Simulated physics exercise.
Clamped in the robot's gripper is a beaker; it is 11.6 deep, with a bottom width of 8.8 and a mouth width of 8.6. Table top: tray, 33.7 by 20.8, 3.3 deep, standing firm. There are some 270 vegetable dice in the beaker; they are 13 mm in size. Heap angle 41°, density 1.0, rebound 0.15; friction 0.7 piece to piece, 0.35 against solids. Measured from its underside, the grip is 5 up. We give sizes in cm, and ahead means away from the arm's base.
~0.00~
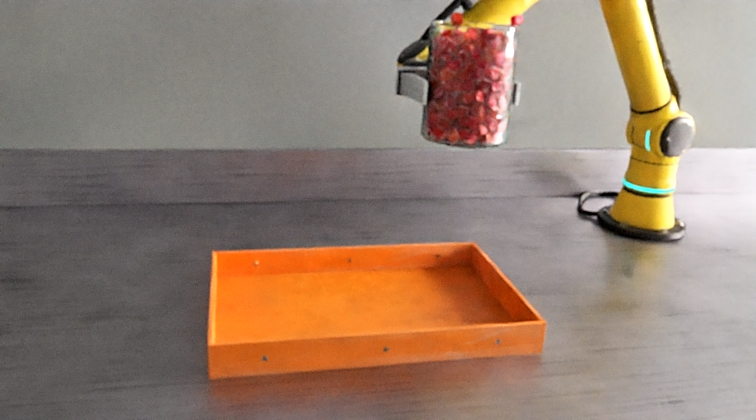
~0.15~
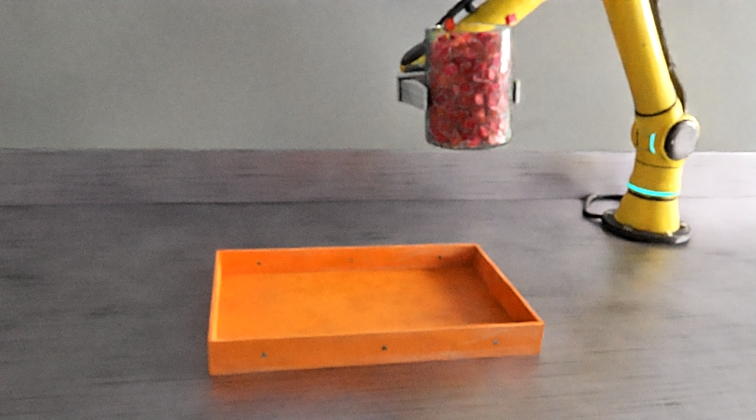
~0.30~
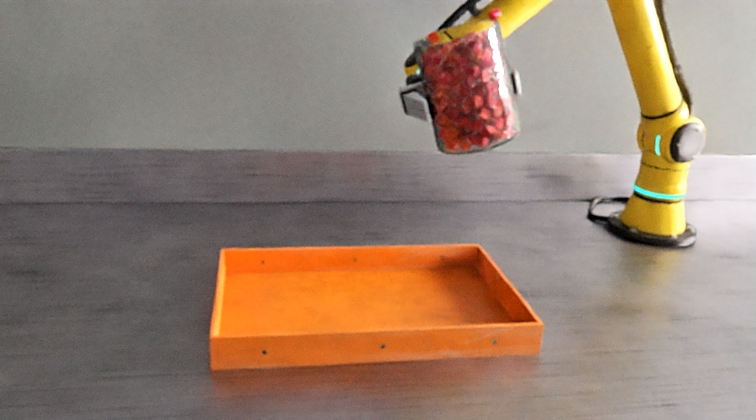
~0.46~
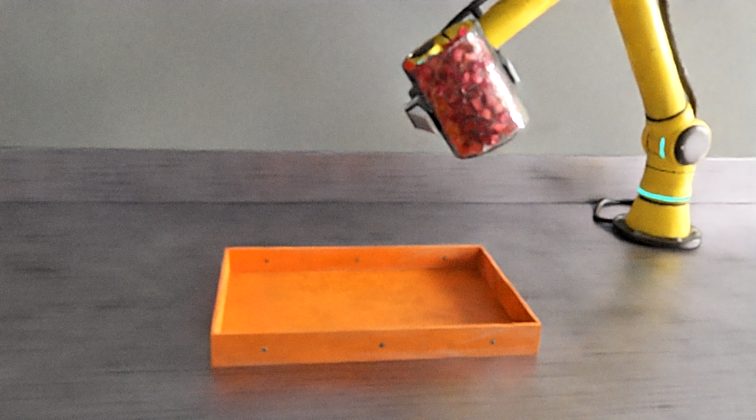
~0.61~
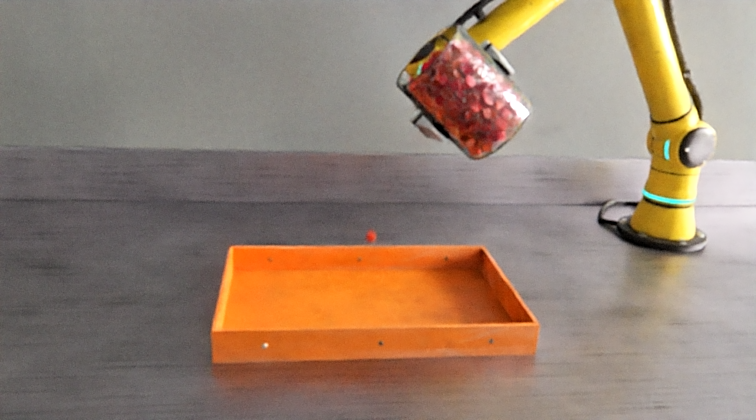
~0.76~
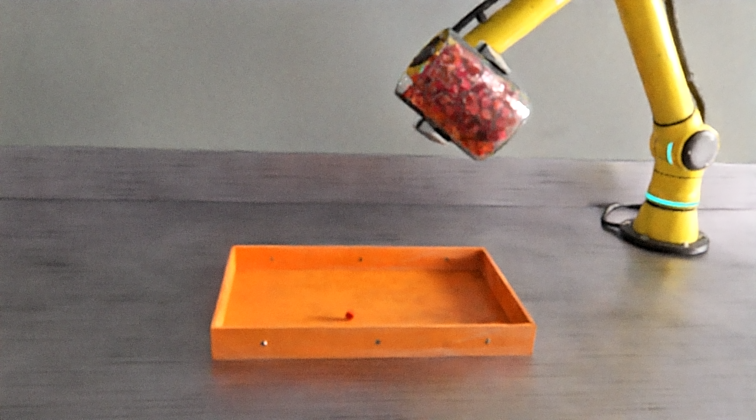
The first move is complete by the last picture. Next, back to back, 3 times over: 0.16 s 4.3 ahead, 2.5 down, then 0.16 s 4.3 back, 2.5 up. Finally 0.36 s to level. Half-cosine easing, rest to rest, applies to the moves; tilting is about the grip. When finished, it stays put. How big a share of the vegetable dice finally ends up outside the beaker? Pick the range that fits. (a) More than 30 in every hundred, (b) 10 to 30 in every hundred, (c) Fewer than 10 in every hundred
Answer: C.
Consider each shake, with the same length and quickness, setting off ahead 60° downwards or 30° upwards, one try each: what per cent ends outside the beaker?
It comes to around 0 per cent on the first try and around 15 per cent on the second.
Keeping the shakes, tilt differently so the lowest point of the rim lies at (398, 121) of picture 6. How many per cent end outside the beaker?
About 15 per cent.
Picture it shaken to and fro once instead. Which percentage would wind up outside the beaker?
Approx. 0 per cent.
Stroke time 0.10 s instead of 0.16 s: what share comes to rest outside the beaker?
The share would be near 10 %.
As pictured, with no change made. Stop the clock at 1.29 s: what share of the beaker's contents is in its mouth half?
Close to 45 in a hundred.
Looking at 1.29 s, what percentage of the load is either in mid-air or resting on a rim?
About 0 %.
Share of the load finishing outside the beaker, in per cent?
Around 5 percent.
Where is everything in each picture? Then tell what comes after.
In the first picture, beaker middle at (469, 84), level; upper third of the load around (476, 56), from x 430 to 515, top at y 20; 272 in the beaker.
In the second picture, beaker middle at (469, 86), tilted 5° forward; upper third of the load around (474, 59), from x 435 to 510, top at y 20.
In the third picture, beaker middle at (468, 89), tilted 19° forward; upper third of the load around (471, 61), from x 425 to 510, top at y 15.
In the fourth picture, beaker middle at (466, 91), tilted 35° forward; upper third of the load around (463, 67), from x 410 to 515, top at y 35; 271 in the beaker, 1 in flight or on a rim.
In the fifth picture, beaker middle at (465, 94), tilted 49° forward; upper third of the load around (461, 71), from x 370 to 520, top at y 45; 271 in the beaker, 1 in flight or on a rim.
In the sixth picture, beaker middle at (463, 96), tilted 54° forward; upper third of the load around (458, 76), from x 350 to 515, top at y 50; 271 in the beaker, 1 in the tray.
By 1.29 s, tilted 54° forward, highest piece 29 above the table; 266 in the beaker, 6 in the tray.
By 1.82 s, tilted 45° forward, highest piece 31 above the table; 265 in the beaker, 7 in the tray.
By 2.28 s, level, highest piece 32 above the table; 265 in the beaker, 7 in the tray.
By 3.33 s, level, highest piece 32 above the table; 265 in the beaker, 7 in the tray.
Final count, 265 in the beaker, 7 in the tray. That is 3 % outside the beaker.
